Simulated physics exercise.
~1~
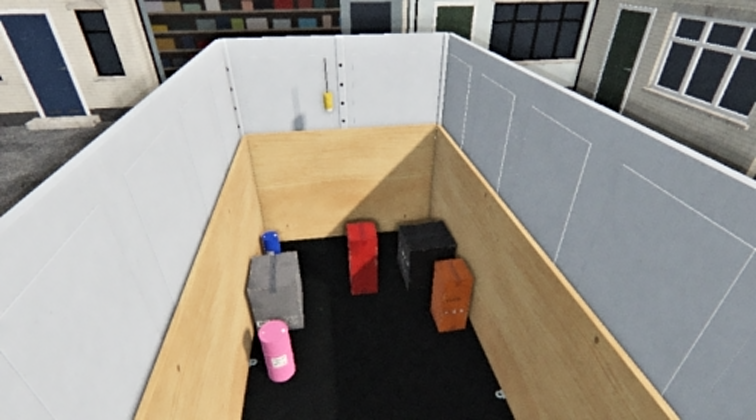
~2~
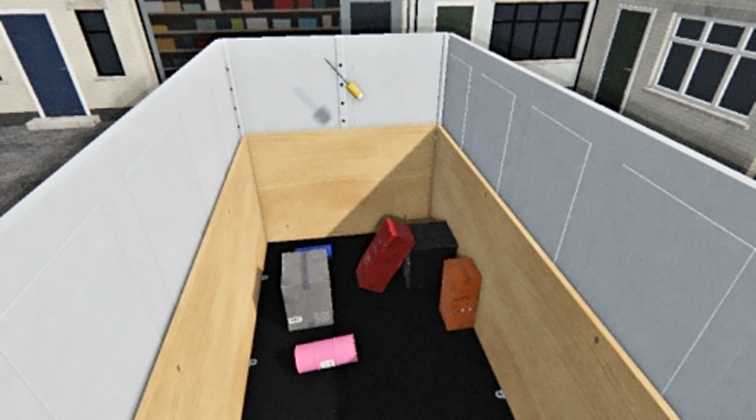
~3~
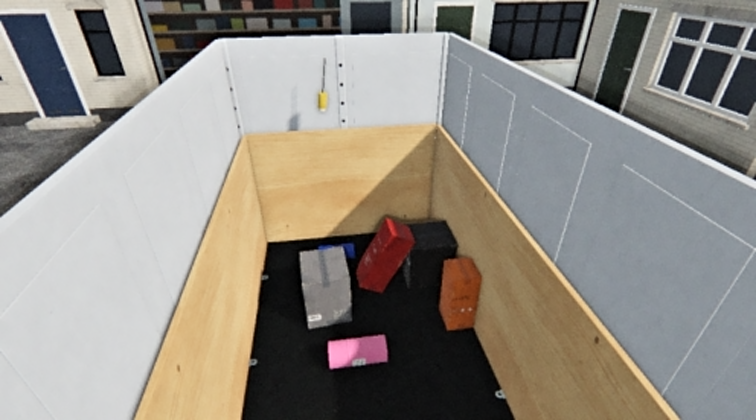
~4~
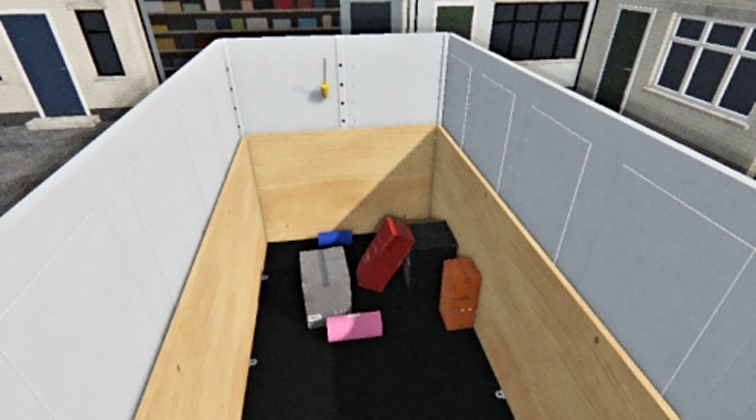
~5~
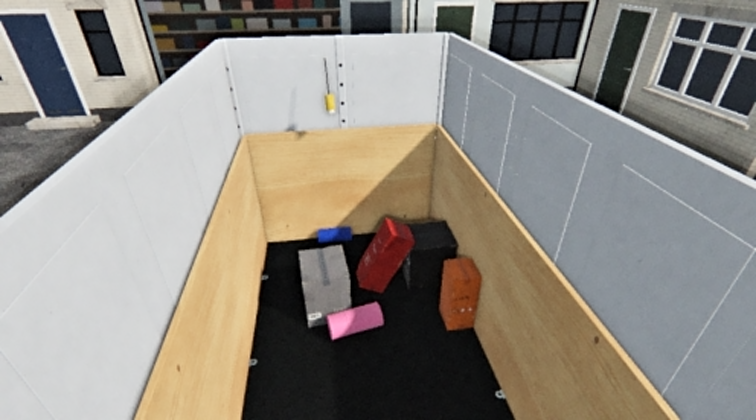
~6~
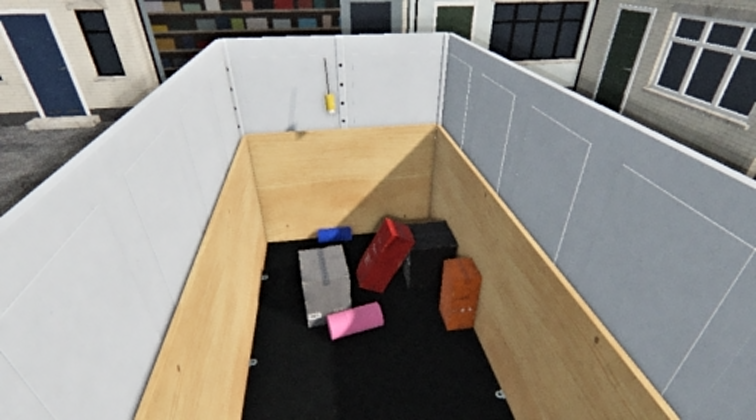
The pink canister toppled and slid right across the load bay as the blue one fell over, the grey box shifted right and the red box tipped against the black one; then both canisters slid forward and everything settled, the two still lying down.
